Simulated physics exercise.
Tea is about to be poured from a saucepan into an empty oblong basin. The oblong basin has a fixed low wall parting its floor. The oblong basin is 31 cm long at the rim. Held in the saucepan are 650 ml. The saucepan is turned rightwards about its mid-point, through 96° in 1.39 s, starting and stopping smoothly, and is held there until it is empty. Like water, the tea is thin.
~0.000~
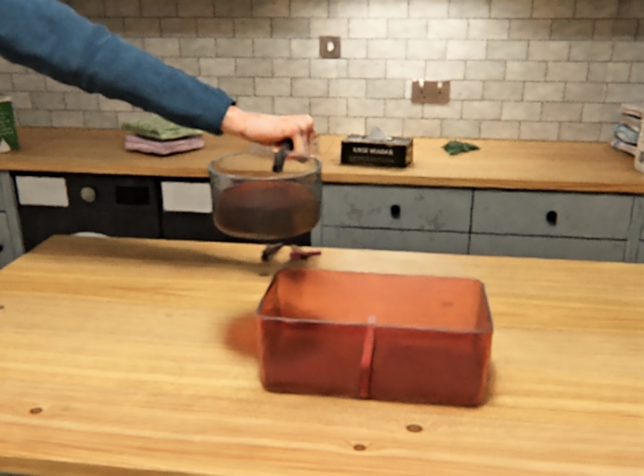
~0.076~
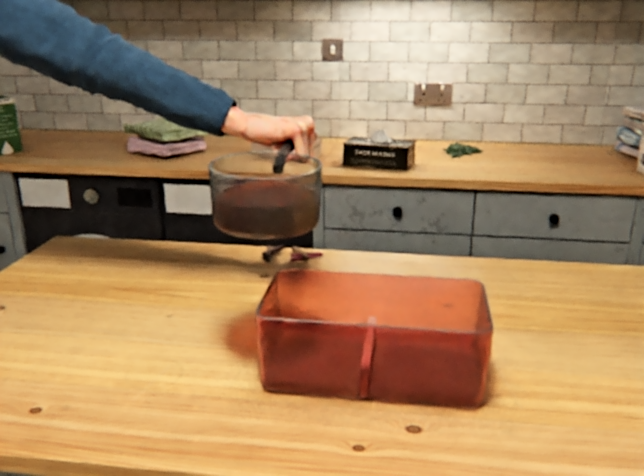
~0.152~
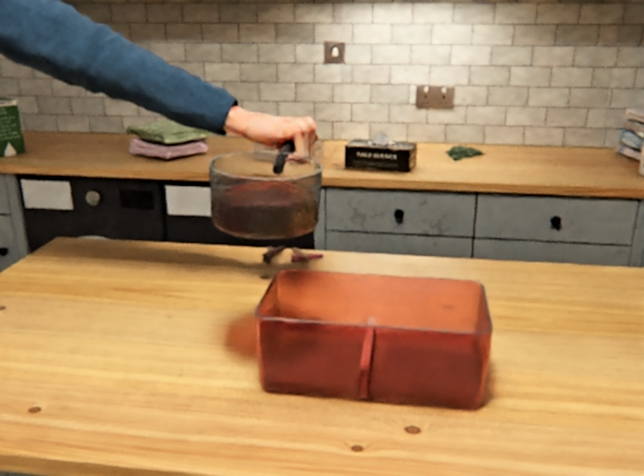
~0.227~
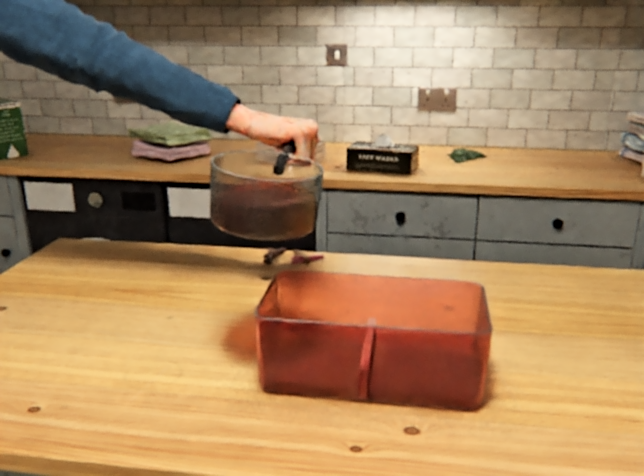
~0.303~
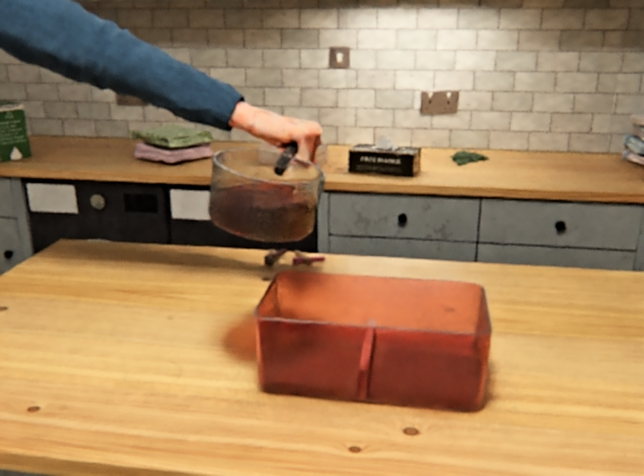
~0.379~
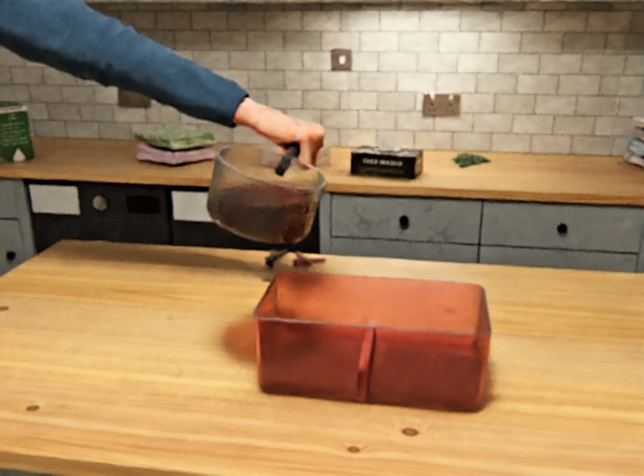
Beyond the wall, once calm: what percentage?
25 out of 100.
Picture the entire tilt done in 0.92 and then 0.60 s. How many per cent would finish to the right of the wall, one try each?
I'd say 20 percent on the first go, 10 percent on the next.
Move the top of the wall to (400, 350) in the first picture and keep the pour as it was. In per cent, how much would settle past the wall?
Estimate: About 5 percent.
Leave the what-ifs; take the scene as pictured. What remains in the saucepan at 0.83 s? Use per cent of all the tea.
Remaining: Near 78 % of the total.
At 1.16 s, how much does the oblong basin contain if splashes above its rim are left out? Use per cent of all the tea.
58 %, more or less.
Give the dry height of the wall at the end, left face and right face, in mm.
Left: Roughly 24 mm; right: Roughly 40 mm.
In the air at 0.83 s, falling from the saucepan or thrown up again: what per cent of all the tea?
Roughly 20 percent.
By 0.83 s the tilt is 63° and 78 per cent is still to pour, 3 is left of the wall and 0 right of it.
By 1.16 s the tilt is 90° and 26 per cent is still to pour, 35 is left of the wall and 23 right of it.
By 1.51 s the tilt is 96° and 4 per cent is still to pour, 67 is left of the wall and 25 right of it.
By 1.89 s the tilt is 96° and 1 per cent is still to pour, 73 is left of the wall and 25 right of it.
At rest 74 per cent lies left of the wall, 25 right of it and 1 outside.
